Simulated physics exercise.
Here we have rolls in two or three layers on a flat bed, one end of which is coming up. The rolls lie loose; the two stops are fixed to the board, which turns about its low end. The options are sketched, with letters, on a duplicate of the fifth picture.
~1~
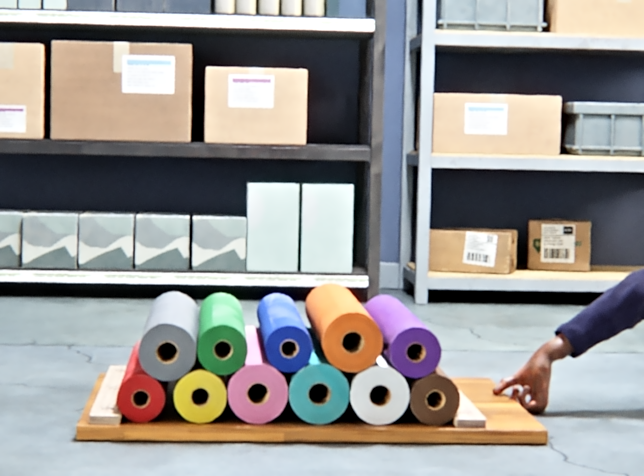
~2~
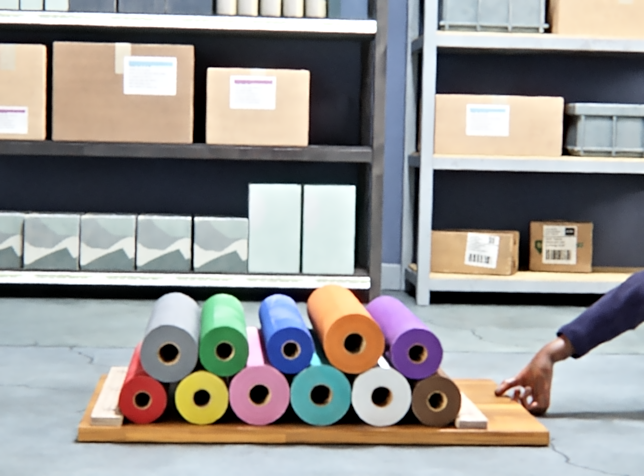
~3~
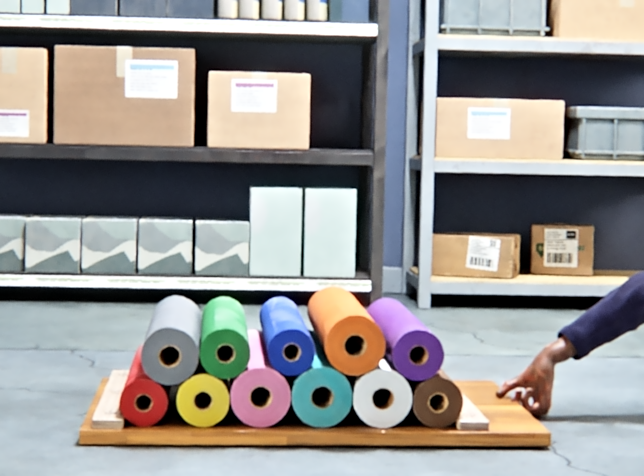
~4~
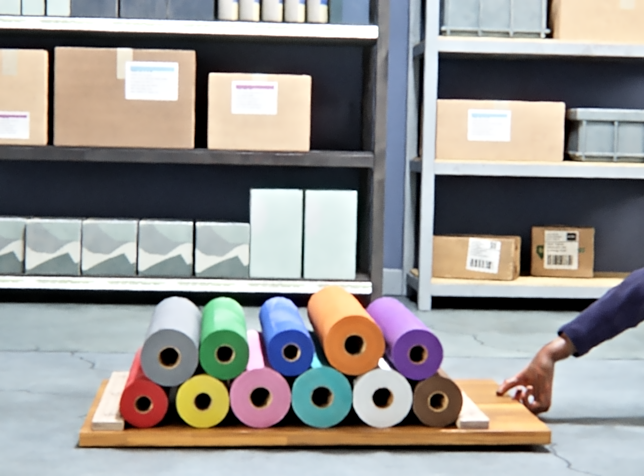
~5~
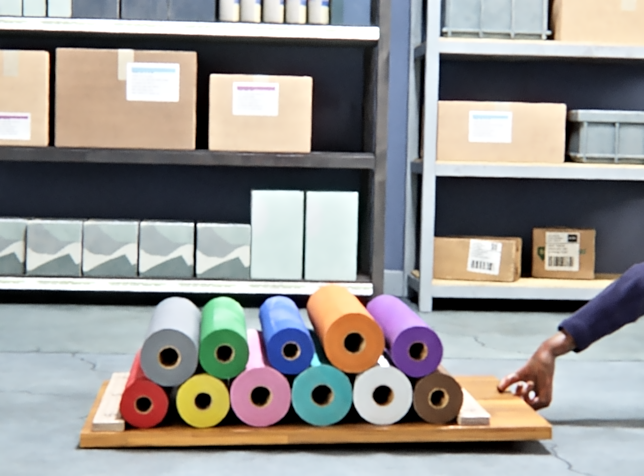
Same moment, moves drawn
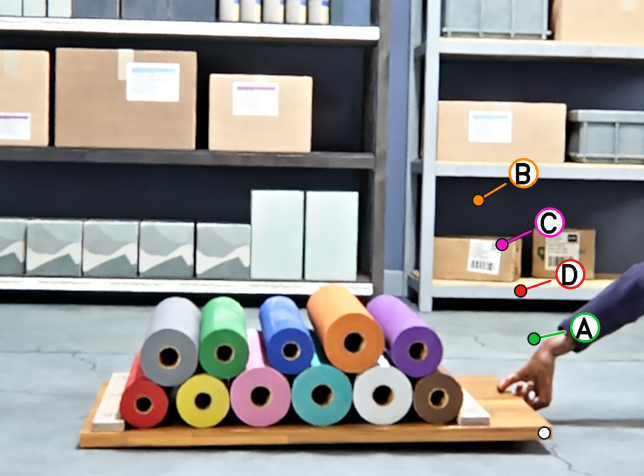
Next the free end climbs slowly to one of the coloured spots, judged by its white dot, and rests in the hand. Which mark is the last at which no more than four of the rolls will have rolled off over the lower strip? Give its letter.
It can be raised to D.
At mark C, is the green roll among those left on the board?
No, with C.
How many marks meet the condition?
The number is two.
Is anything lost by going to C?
Yes, at C.
On the marked copy, A at (534, 339); B at (479, 200); C at (502, 244); D at (520, 291); the white dot at (544, 433).
With D. Early on, board at 14°.
Further on, board at 20°.
At the end, board at 20°, one over the low batten (grey).
As for the rest, A none over the low batten; B eleven over the low batten; C eleven over the low batten.
